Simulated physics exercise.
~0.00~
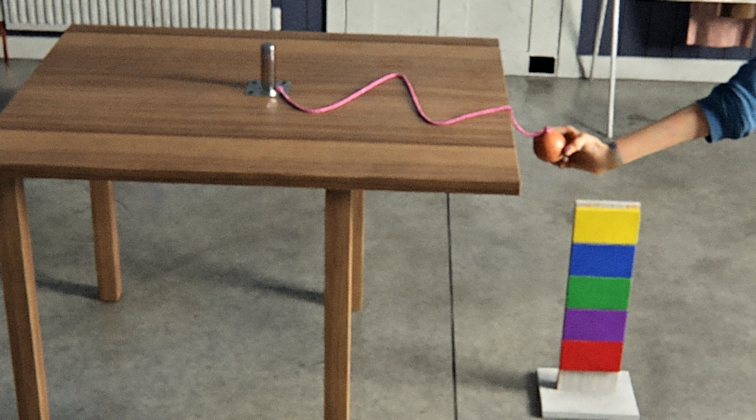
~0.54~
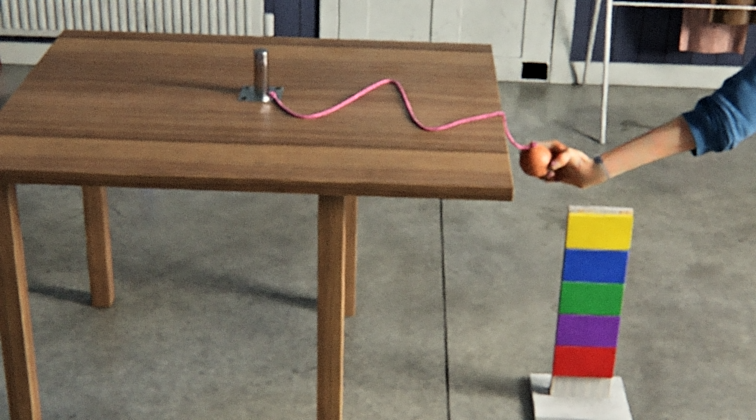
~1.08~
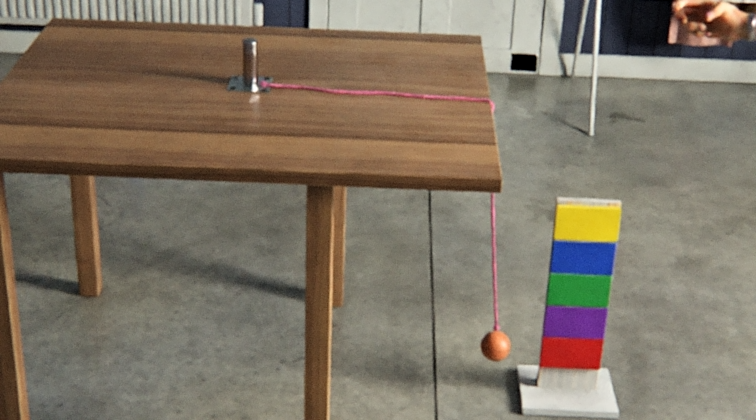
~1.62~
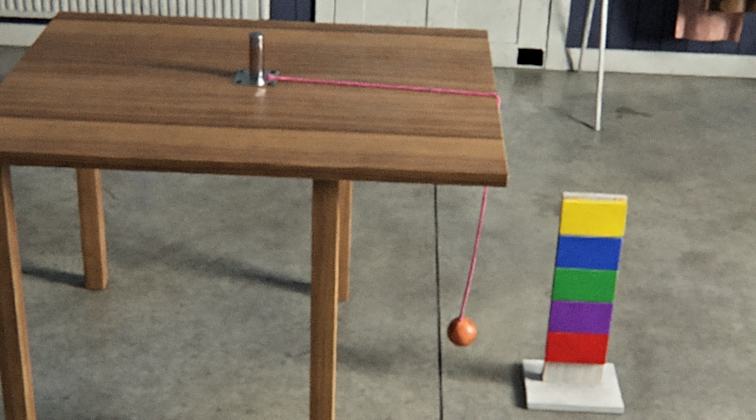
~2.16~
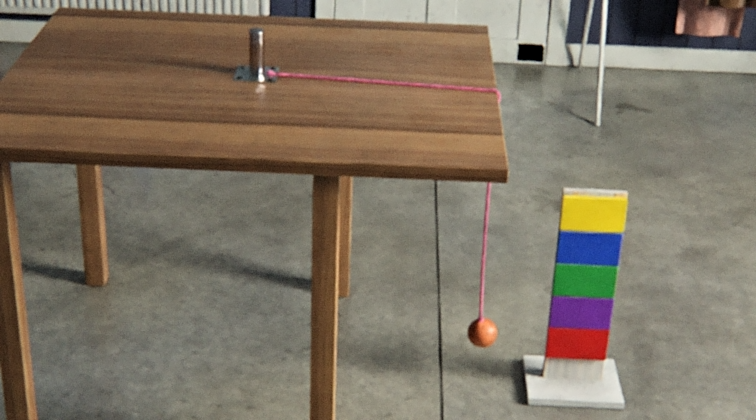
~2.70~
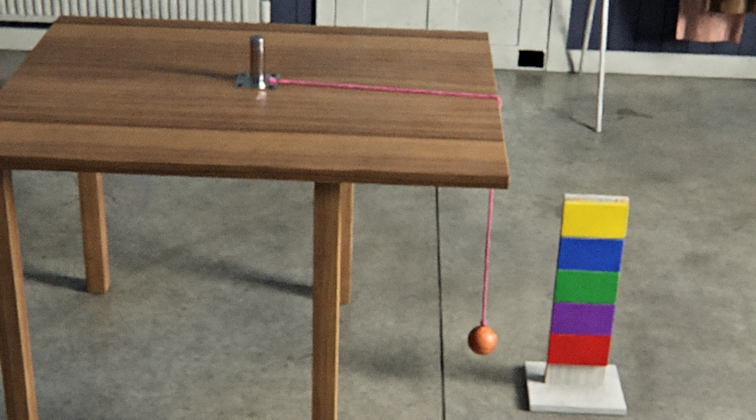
A hand held an orange ball off the right edge of a wooden table, its pink cord trailing loosely to a metal post, then let go and drew back. The ball dropped, swung slightly left and right, and ended hanging level with the red band.
